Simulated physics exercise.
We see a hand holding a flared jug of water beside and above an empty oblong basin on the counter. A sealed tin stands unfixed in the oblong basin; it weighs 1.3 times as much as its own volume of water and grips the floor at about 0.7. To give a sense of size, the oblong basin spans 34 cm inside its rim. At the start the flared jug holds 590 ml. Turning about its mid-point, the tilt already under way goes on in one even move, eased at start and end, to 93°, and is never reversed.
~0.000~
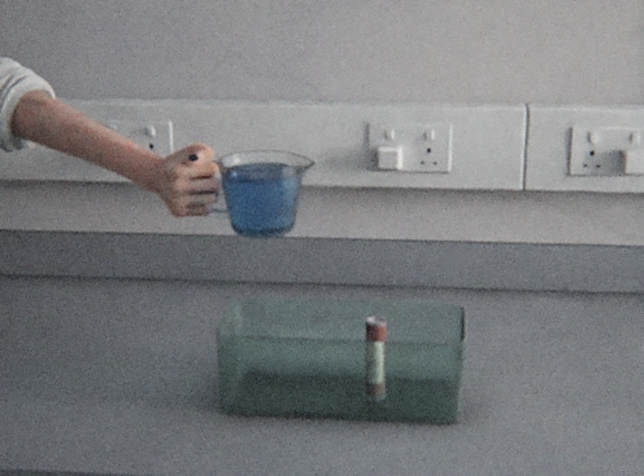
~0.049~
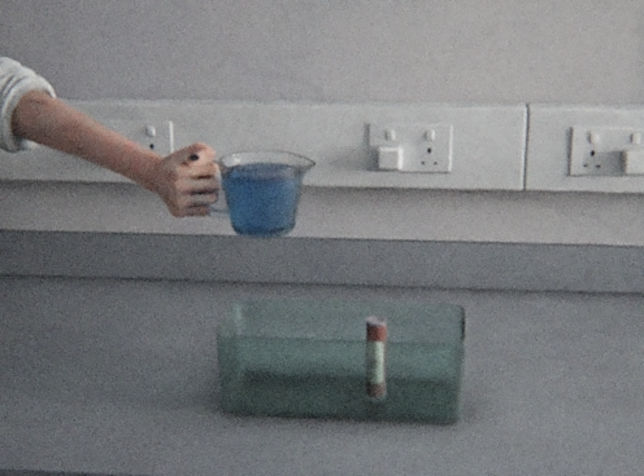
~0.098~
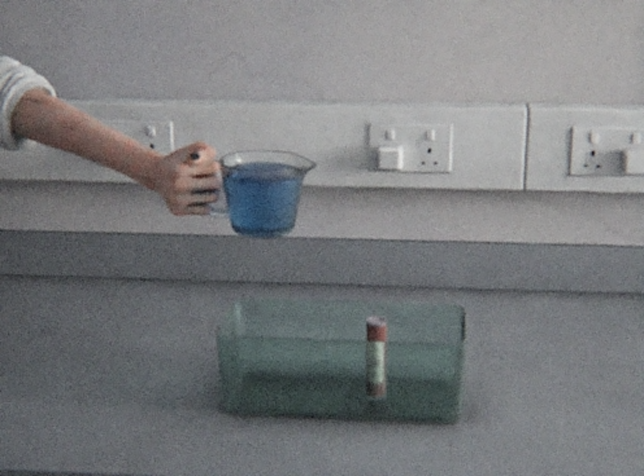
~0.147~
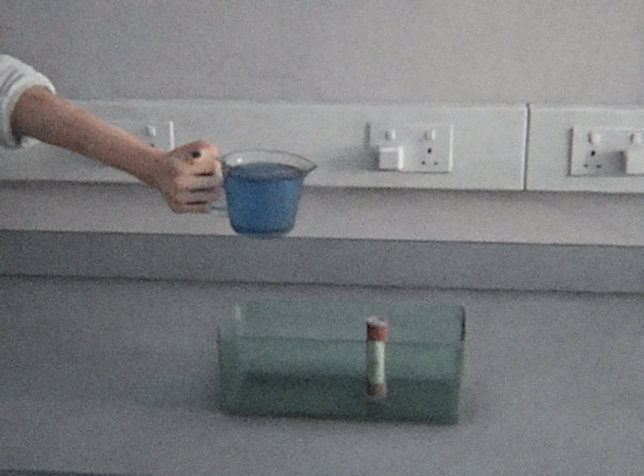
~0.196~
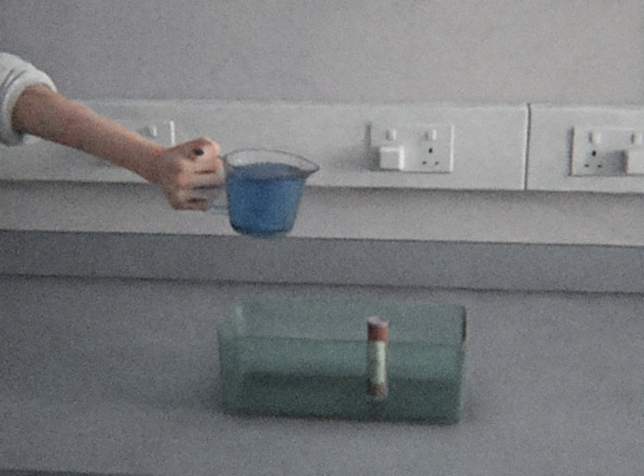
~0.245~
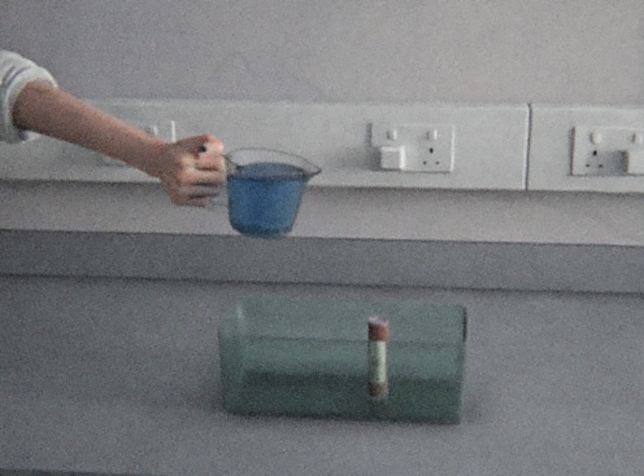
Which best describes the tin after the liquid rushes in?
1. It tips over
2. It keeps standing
Answer: 1.
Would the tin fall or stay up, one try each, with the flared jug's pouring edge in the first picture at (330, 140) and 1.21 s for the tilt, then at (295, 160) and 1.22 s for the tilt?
First it stays on its base; then it stays on its base.
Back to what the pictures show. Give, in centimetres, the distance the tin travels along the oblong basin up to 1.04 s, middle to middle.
Close to 0 cm.
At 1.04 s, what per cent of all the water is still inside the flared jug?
I'd estimate some 24 per cent.
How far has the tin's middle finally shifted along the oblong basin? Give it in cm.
Shift of tin centre: Approx. 6.5 cm.
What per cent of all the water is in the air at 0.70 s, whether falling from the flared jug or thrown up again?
Close to 20 in a hundred.
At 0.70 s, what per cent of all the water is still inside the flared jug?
At that time about 76 in a hundred parts are still held.
After 0.70 s the tilt is 54° and 76 per cent is still to pour; the tin stands where it began.
After 1.04 s the tilt is 86° and 24 per cent is still to pour; the tin stands where it began.
After 1.39 s the tilt is 93° and 2 per cent is still to pour; the tin lies on its side.
After 1.77 s the tilt is 93° and 0 per cent is still to pour; the tin lies on its side.
In the end the tin lies on its side.
